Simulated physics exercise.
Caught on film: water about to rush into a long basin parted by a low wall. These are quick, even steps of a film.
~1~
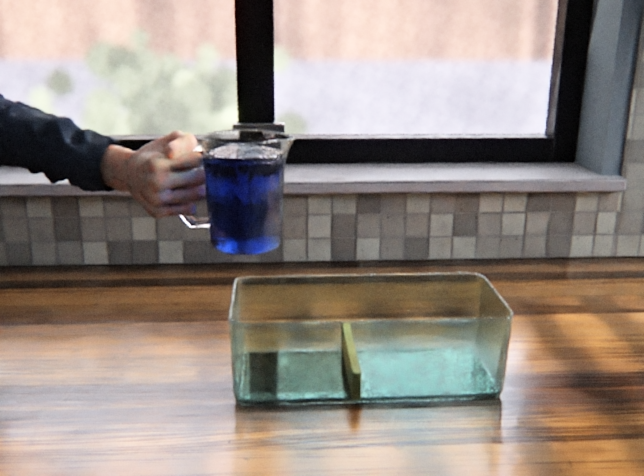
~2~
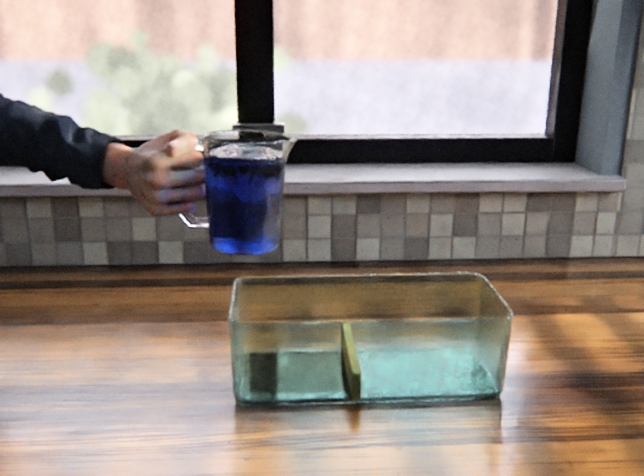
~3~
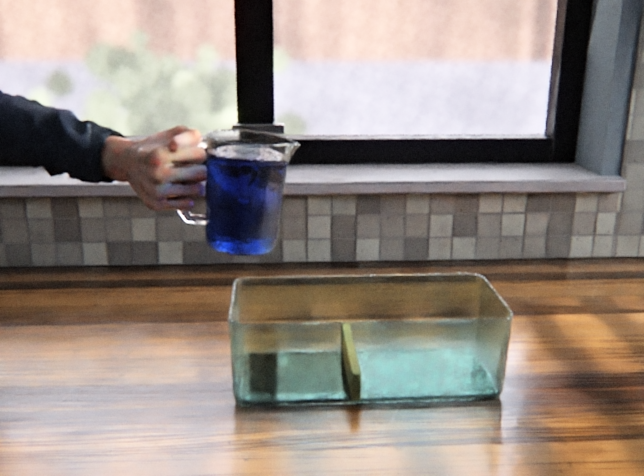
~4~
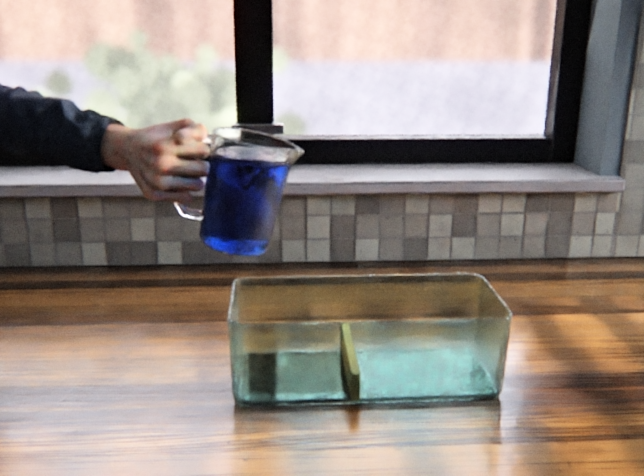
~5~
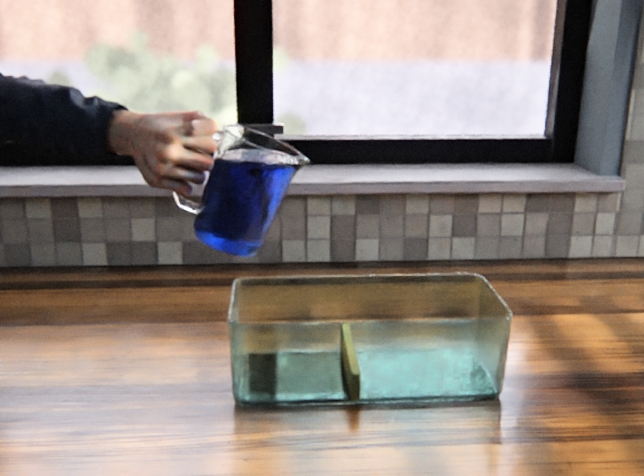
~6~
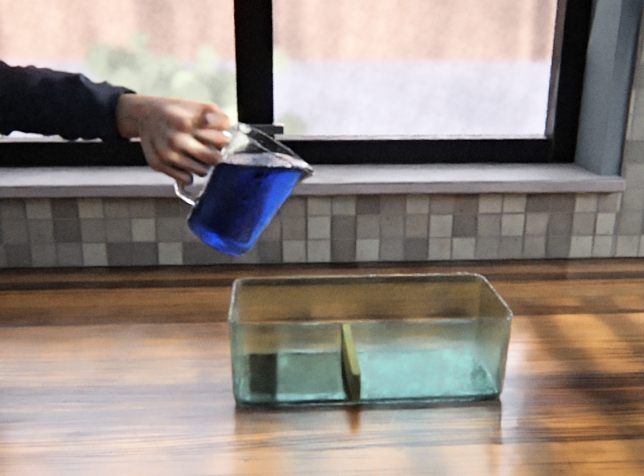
A glass pitcher of deep blue liquid, held by a hand at the left, started upright and tilted steadily to the right above a clear, greenish basin with a low dividing wall on a wooden counter.
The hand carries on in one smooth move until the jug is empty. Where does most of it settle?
Most lies in the right-hand part.
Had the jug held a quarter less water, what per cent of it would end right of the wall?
About 55 per cent.
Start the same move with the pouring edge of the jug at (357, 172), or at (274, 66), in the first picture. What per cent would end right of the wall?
The first gives 95 %, the second 70 %.
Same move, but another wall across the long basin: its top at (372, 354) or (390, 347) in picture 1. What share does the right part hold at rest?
In turn 25 and 5 in a hundred.
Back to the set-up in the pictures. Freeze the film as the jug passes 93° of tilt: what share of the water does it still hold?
Some 65 per cent.
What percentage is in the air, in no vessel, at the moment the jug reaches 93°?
About 20 per cent.
A moment on, the tilt is 93° and 65 per cent is still to pour, 0 is left of the wall and 13 right of it.
Next, the tilt is 109° and 17 per cent is still to pour, 17 is left of the wall and 48 right of it.
Then the tilt is 109° and 1 per cent is still to pour, 27 is left of the wall and 68 right of it.
Later the tilt is 109° and 0 per cent is still to pour, 31 is left of the wall and 69 right of it.
In the end 31 per cent lies left of the wall, 68 right of it and 1 outside.
